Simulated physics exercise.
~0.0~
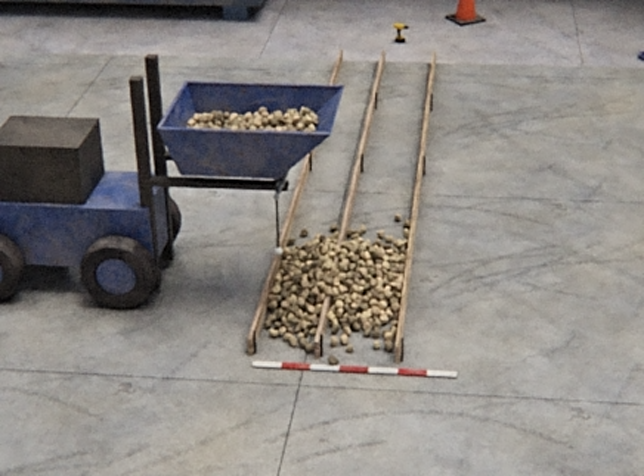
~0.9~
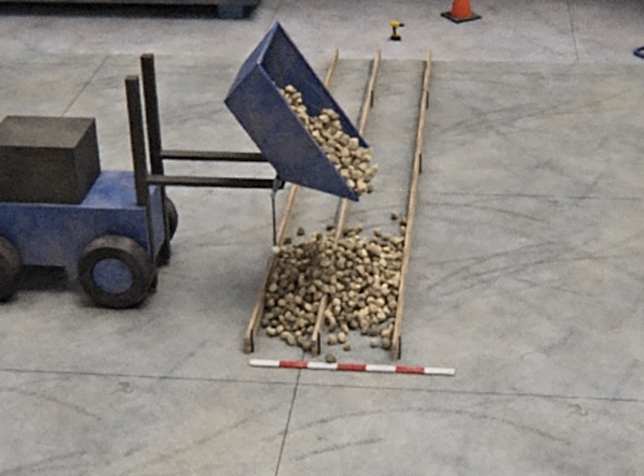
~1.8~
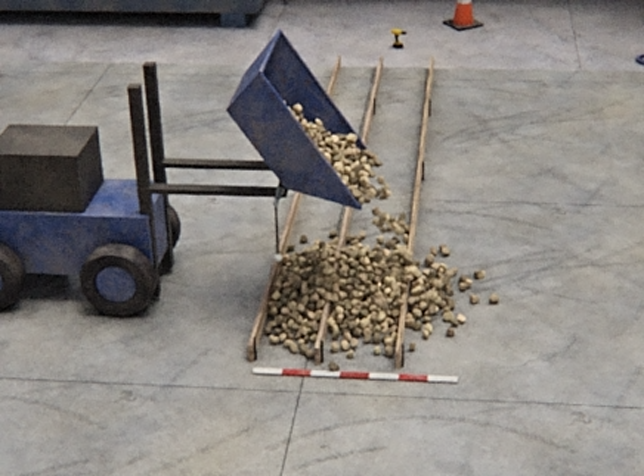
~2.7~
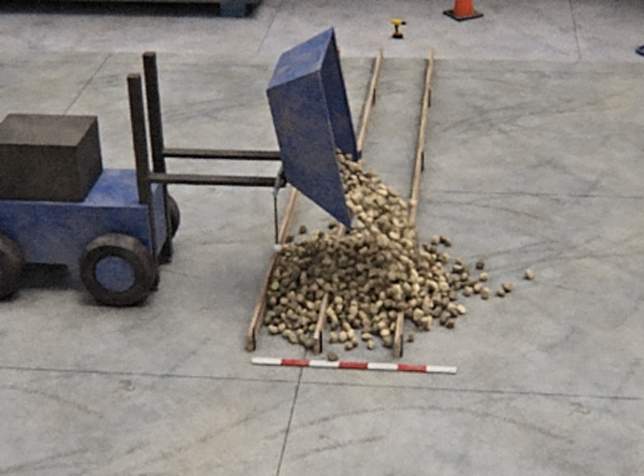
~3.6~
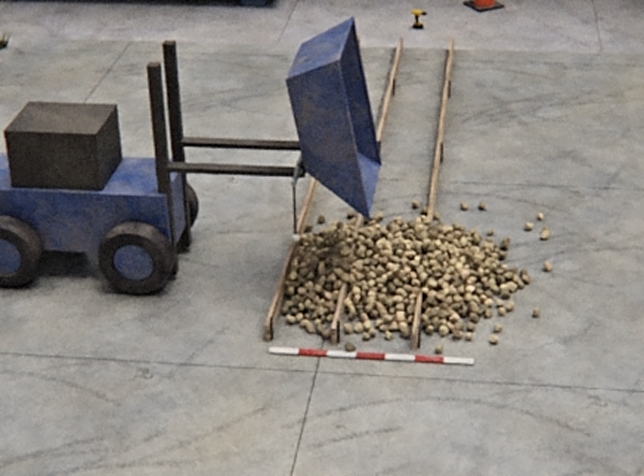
Blue skip on a fork truck tipping in two stages, pouring its stones onto an earlier heap, which spreads right over the boards.
